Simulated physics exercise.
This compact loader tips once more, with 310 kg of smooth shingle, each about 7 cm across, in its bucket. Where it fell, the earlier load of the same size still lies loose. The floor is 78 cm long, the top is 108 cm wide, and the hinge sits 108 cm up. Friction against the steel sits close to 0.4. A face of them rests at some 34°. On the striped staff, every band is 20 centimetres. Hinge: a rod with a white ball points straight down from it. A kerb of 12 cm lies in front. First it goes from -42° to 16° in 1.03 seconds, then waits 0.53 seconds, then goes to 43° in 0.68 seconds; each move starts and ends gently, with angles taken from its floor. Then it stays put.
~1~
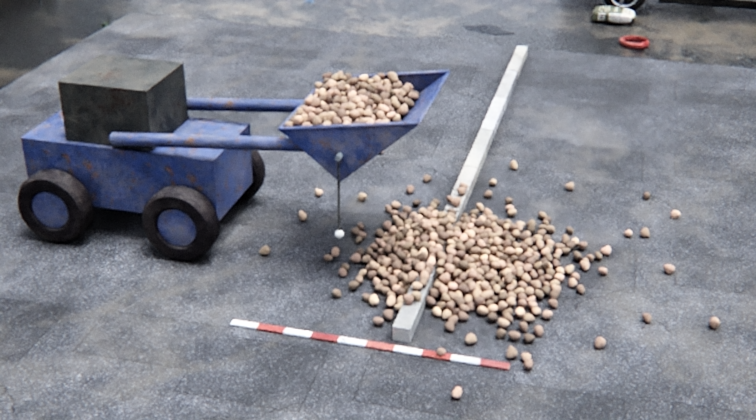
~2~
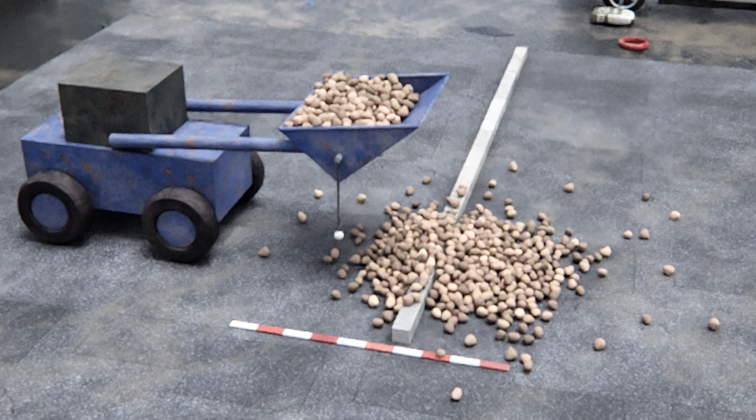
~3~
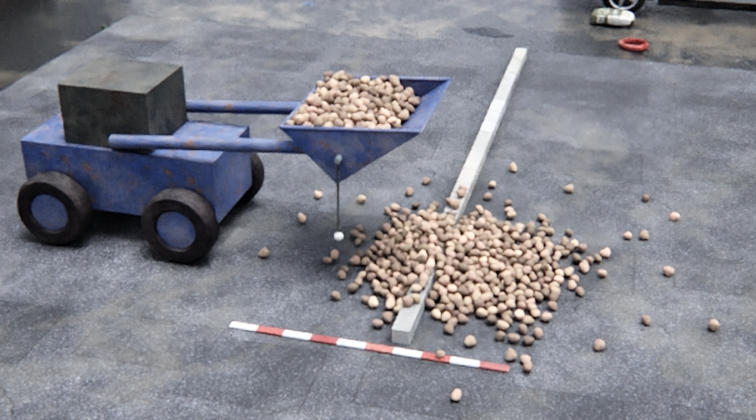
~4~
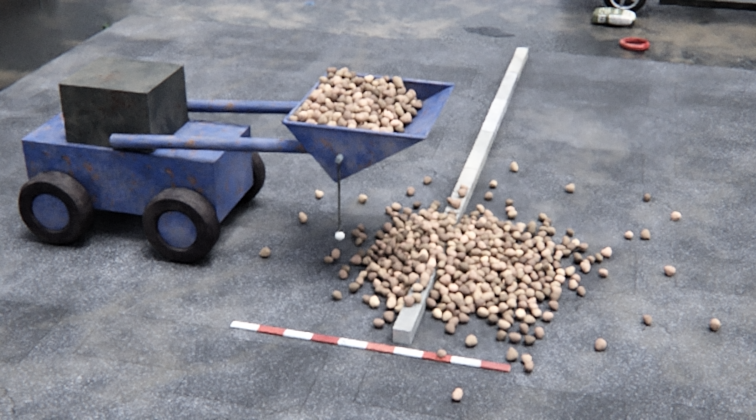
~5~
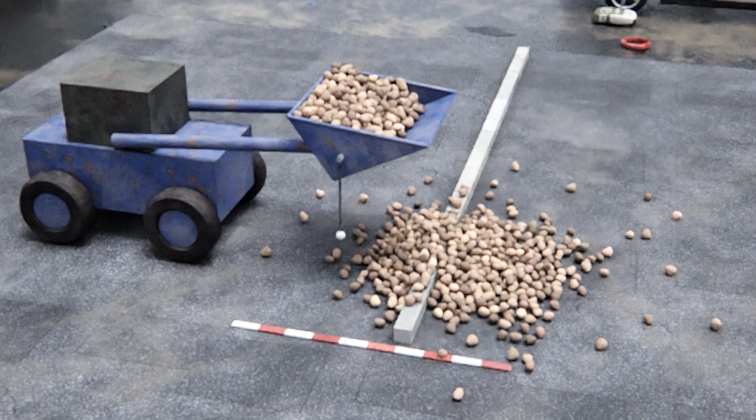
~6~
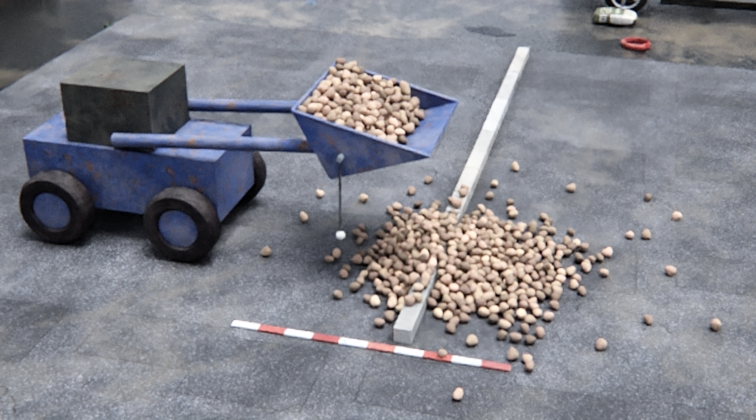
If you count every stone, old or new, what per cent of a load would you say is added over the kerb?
I would say about 75 per cent.
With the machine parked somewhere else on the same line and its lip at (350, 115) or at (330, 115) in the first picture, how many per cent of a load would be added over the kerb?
Near 10 in a hundred, then near 0 in a hundred.
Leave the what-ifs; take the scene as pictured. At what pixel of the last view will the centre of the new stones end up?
Centre at roughly (471, 249).
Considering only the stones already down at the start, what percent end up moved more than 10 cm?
I'd say roughly 10 per cent of them.
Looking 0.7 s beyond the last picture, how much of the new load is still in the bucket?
Roughly 95 per cent of its load.
Then, 0.3 s after the last picture the floor is at 7°; in per cent of one load, 100 in the bucket, 37 on this side of the kerb, 64 over the kerb; the foremost stones are at (655, 263).
Then, 0.7 s after the last picture the floor is at 16°; in per cent of one load, 93 in the bucket, 42 on this side of the kerb, 65 over the kerb; the foremost stones are at (655, 263).
Then, 2.3 s after the last picture the floor is at 43°; in per cent of one load, 0 in the bucket, 63 on this side of the kerb, 139 over the kerb; the foremost stones are at (657, 257).
Then, 4.8 s after the last picture the floor is at 43°; in per cent of one load, 0 in the bucket, 62 on this side of the kerb, 139 over the kerb; the foremost stones are at (657, 257). Net gain over the kerb, 75.
